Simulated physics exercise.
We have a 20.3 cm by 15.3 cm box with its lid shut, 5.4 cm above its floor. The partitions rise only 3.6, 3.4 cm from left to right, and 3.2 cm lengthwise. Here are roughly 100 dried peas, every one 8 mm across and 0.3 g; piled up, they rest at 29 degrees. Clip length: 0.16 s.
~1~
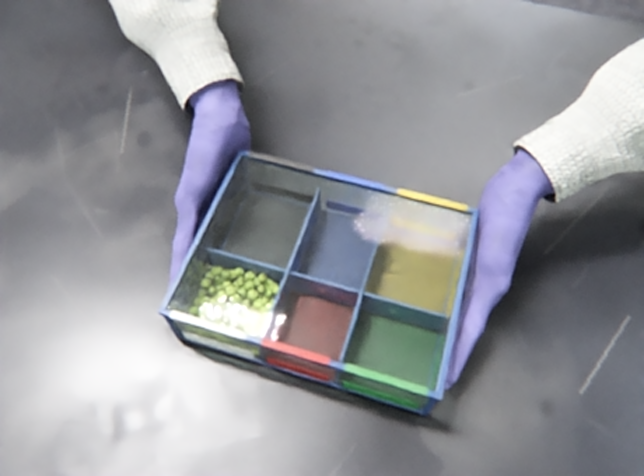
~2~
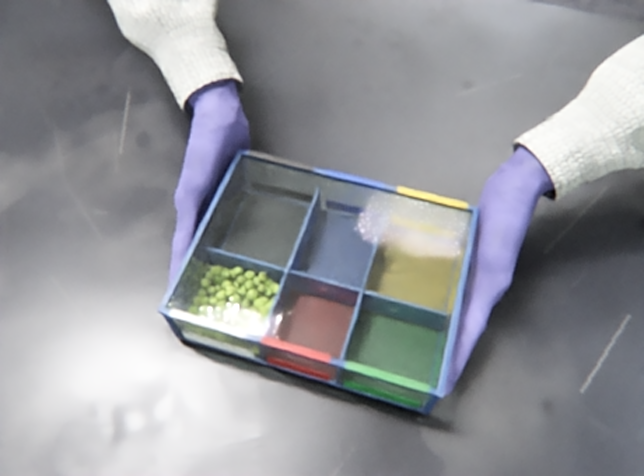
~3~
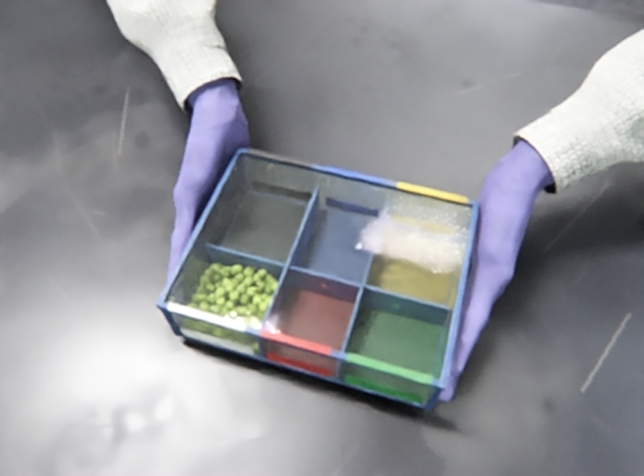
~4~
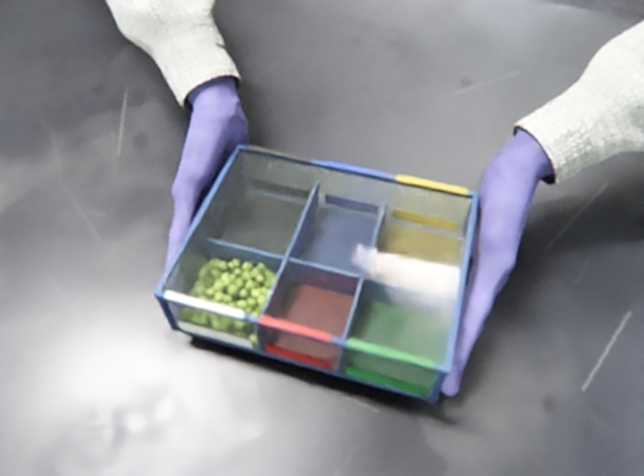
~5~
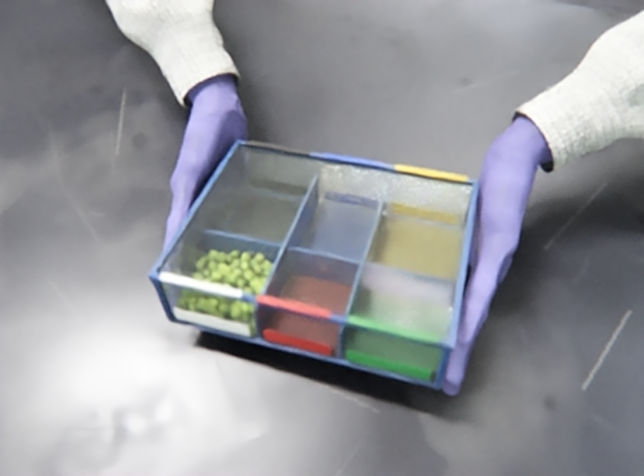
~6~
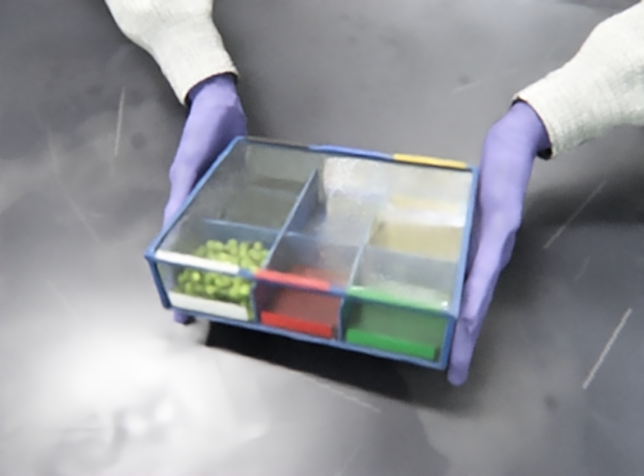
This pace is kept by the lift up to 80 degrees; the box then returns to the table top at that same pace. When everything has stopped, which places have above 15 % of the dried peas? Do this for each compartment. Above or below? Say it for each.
Result: Red: Fails to beat the threshold, blue: Fails to beat the threshold, green: Fails to beat the threshold, yellow: Fails to beat the threshold, white: Beats the threshold, black: Beats the threshold.
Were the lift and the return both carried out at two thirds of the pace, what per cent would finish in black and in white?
Then the black compartment would hold 35 per cent and the white one 65 per cent.
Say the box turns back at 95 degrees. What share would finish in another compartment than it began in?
Near 60 in a hundred, I think.
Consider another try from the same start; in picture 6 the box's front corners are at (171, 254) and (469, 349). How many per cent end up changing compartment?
Estimate: Around 60 %.
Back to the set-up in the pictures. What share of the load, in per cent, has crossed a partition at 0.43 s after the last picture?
About 10 percent.
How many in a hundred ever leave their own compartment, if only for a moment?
That share comes to about 50 per cent.
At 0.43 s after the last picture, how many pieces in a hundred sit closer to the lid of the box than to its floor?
Around 40 in a hundred, give or take.
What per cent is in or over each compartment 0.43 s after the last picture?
Red 0, blue 0, green 0, yellow 0, white 90, black 10.
Then, 0.43 s after the last picture, tilt 79 degrees; white 90 %, black 10 %.
Then, 0.72 s after the last picture, tilt 32 degrees; white 50 %, black 50 %.
Then, 1.11 s after the last picture, tilt 0 degrees; white 50 %, black 50 %.
In the end, red 0 %, blue 0 %, green 0 %, yellow 0 %, white 50 %, black 50 %.
